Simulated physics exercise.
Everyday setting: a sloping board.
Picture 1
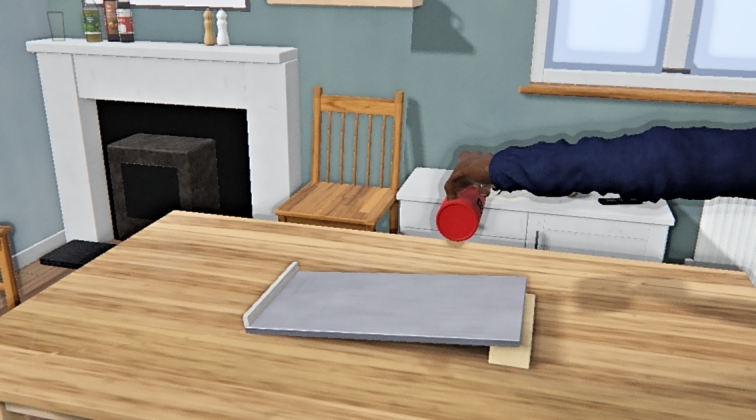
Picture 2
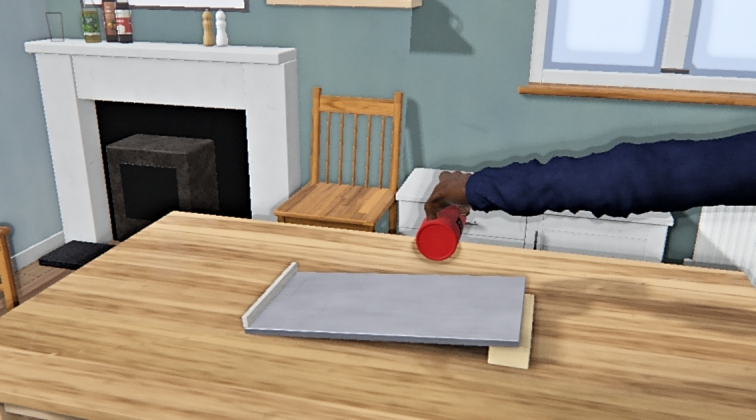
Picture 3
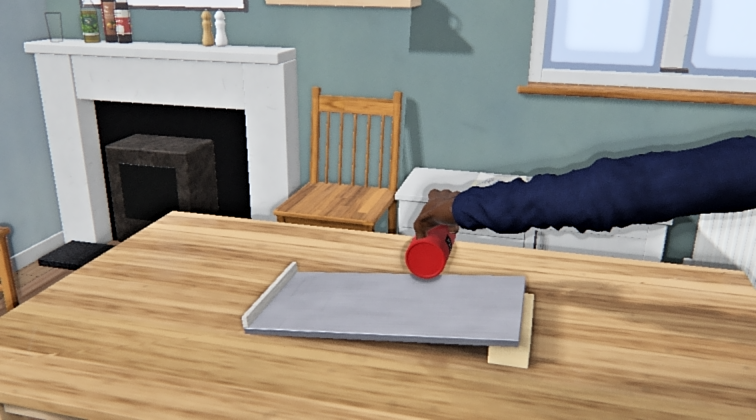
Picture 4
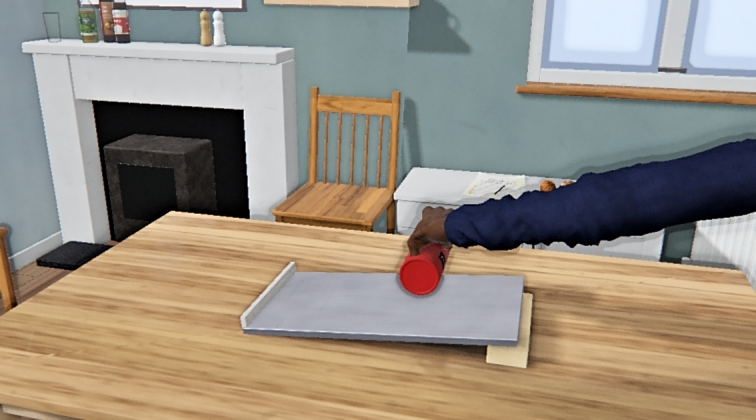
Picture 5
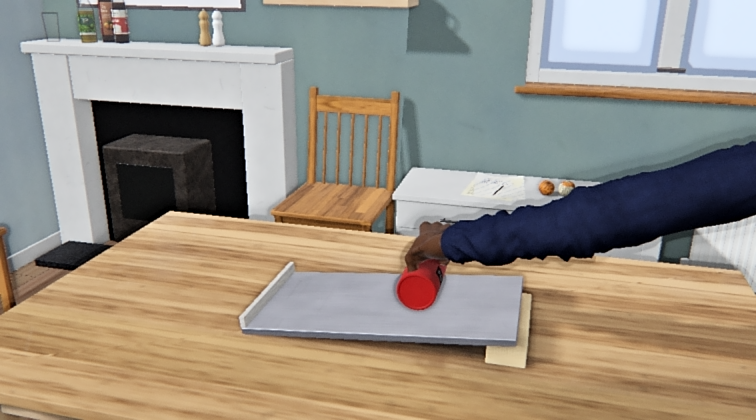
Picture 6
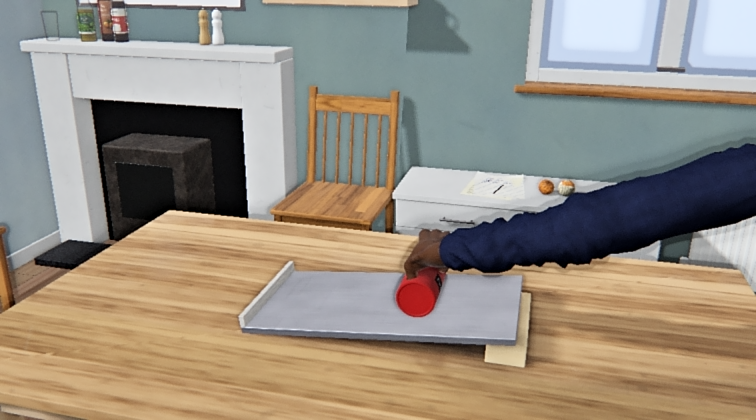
In the video, a hand in a dark blue sleeve lowers a red jar on its side, moving slightly left, and places it on a gray sloping board atop a wooden table, keeping hold of it.
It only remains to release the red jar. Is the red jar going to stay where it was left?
Most likely it will descend the slope.
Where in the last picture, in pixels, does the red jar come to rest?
It finishes at around (285, 281).
Then, 0.70 s after the last picture, red jar rolled about its own width near (372, 283).
Then, 1.00 s after the last picture, red jar rolled well along near (312, 281).
At rest, moved from the start, red jar. Seen from the same camera at the end, red jar near (286, 281). The red jar goes downhill.
